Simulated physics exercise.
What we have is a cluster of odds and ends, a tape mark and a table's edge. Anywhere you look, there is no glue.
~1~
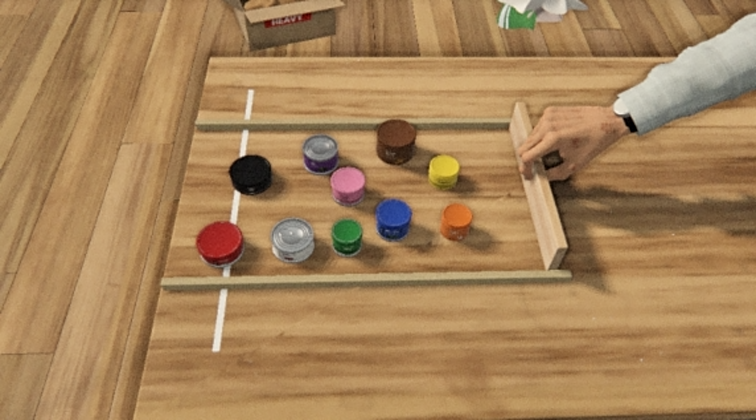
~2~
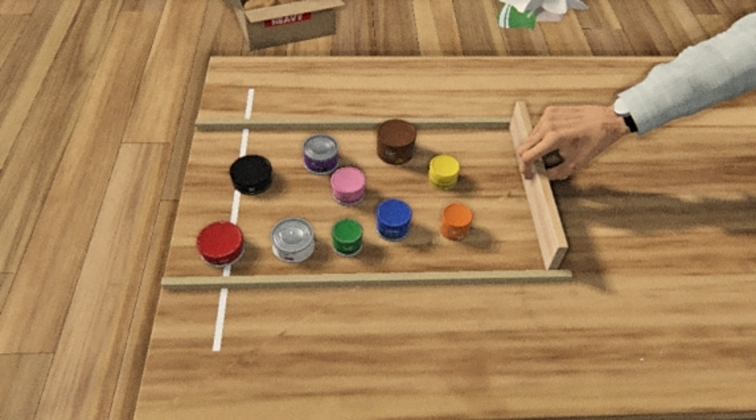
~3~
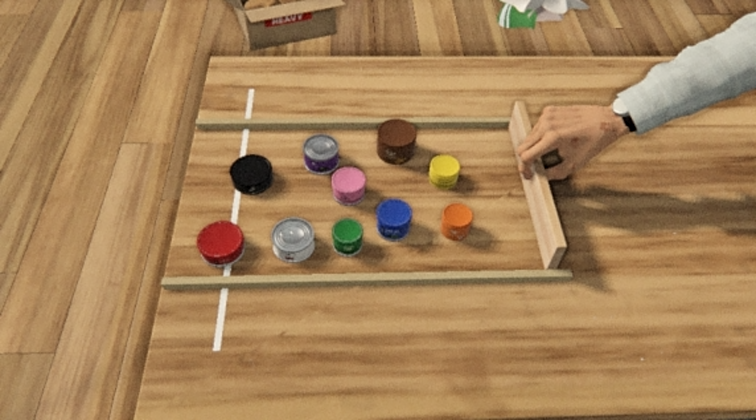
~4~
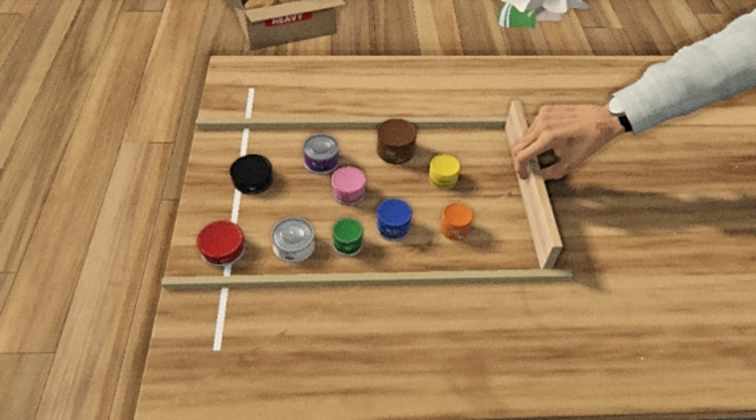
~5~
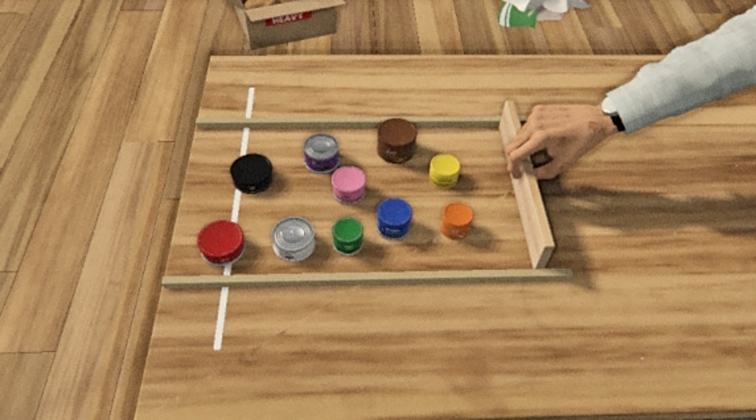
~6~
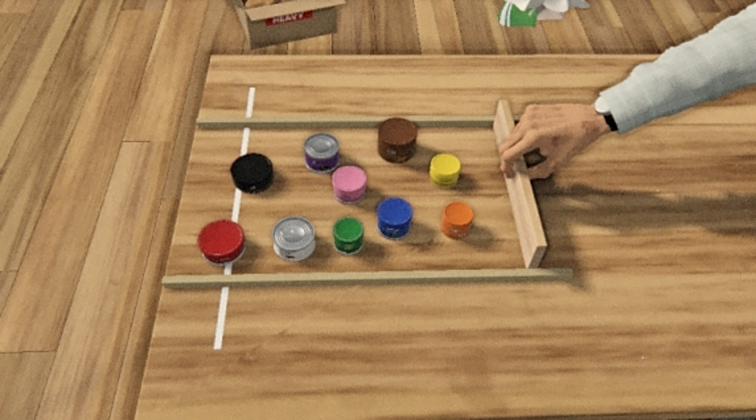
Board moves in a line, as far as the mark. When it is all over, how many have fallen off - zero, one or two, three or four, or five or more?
In the end, one or two have fallen off.
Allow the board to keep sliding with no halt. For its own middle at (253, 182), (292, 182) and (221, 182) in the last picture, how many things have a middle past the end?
Respectively, 1, 0 and 4.
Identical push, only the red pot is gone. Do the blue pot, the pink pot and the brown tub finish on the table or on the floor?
Blue pot still up, pink pot still up, brown tub still up.
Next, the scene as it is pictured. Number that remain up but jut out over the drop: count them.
Counting them gives 2.
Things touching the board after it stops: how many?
All in all, 5.
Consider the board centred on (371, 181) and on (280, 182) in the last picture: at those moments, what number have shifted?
It comes to 7 for the first spot, 10 for the other.
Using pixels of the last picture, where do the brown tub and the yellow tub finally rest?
The first near (224, 135), the second near (226, 164).
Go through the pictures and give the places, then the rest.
In the first frame, red pot (221, 245); black tub (251, 175); white pot (293, 241); board (535, 181); tape (237, 198).
In the second frame, black tub (252, 175); orange tub (456, 223).
In the third frame, white pot (293, 240); board (534, 180).
In the fourth frame, red pot (222, 244); purple tin (321, 154).
In the fifth frame, black tub (252, 174); green pot (348, 237).
In the sixth frame, red pot (222, 243); black tub (253, 173); white pot (294, 239); board (517, 179); tape (238, 196).
Early on, none off yet; red pot at rest near (222, 243); black tub at rest near (253, 173); white pot at rest near (294, 239).
A while later, none off yet; red pot at rest near (222, 243); black tub moving near (244, 176); white pot travelled a little near (275, 244).
Finally, the number that fall off is one or two; lost, black tub and red pot.
